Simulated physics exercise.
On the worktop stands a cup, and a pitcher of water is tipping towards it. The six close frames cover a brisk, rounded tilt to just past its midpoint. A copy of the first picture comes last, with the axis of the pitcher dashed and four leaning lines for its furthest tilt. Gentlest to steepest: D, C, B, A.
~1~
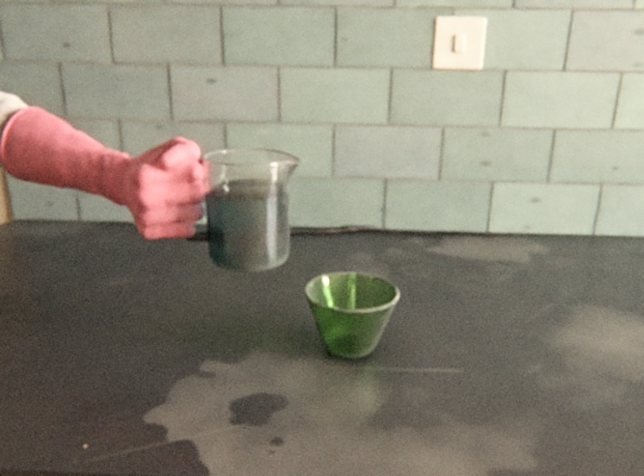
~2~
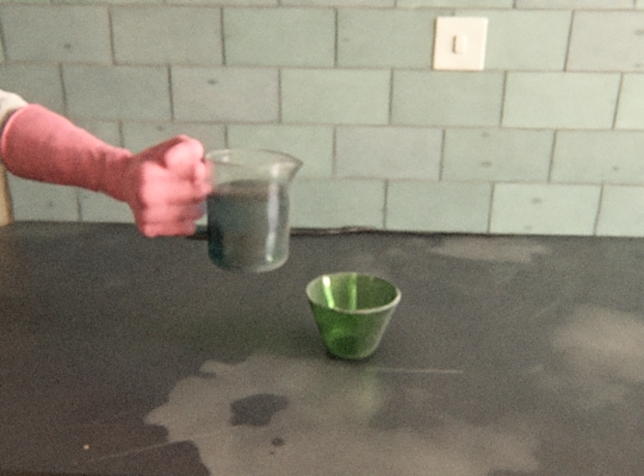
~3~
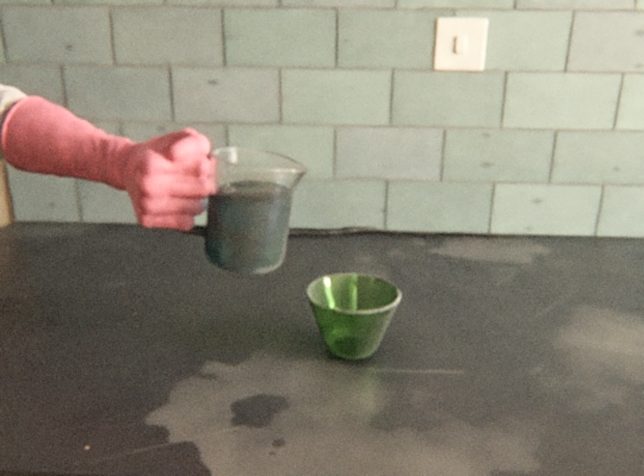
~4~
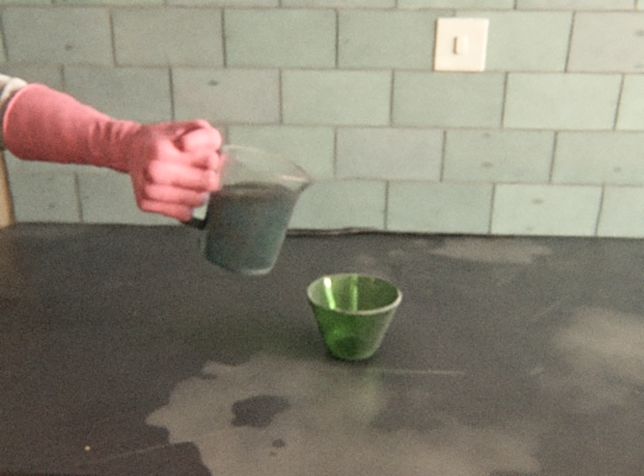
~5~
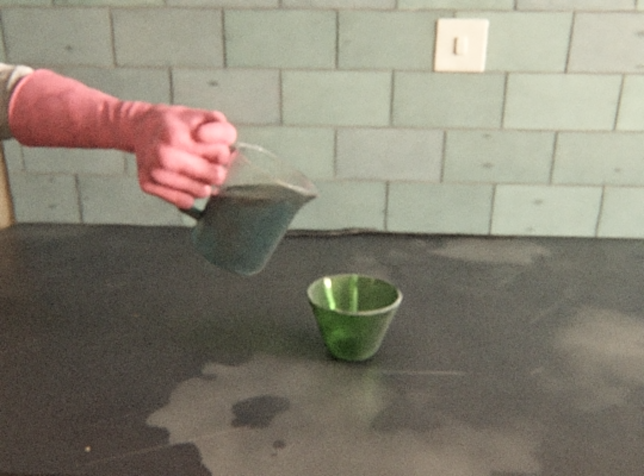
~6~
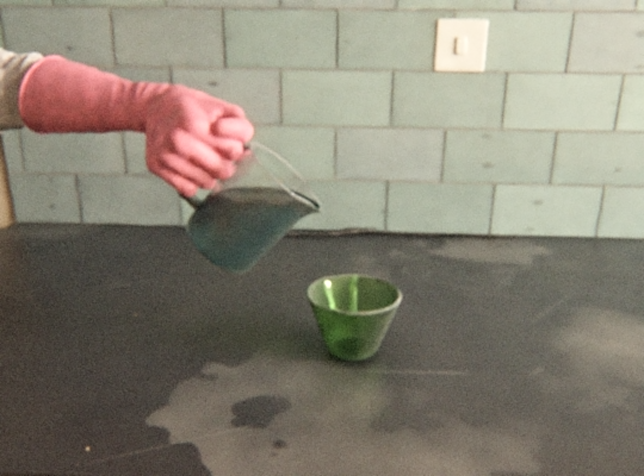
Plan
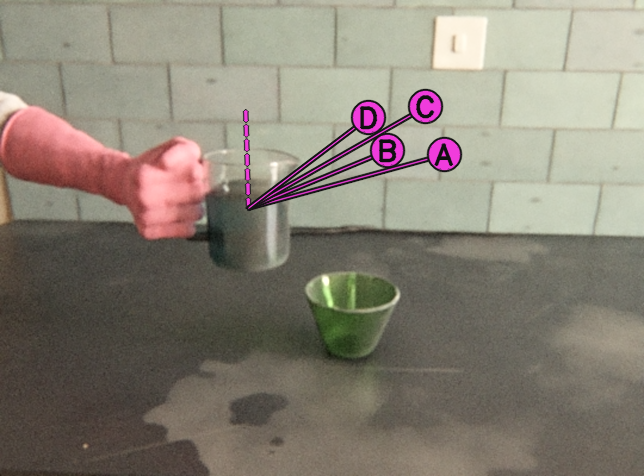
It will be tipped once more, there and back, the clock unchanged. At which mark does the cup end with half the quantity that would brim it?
Go for B.
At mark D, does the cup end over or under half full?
Under.
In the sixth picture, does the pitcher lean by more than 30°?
Yes, it does.
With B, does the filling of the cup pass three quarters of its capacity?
No, it does not.
On the marked copy, A at (427, 159); B at (371, 157); C at (411, 115); D at (355, 127).
Choosing A, the cup ends with about 65 % of what it can hold; 6 % of the water is spilt.
Choosing B, the cup ends with about 50 % of what it can hold; 3 % of the water is spilt.
Choosing C, the cup ends with about 33 % of what it can hold.
Choosing D, the cup ends with about 17 % of what it can hold; 3 % of the water is spilt.
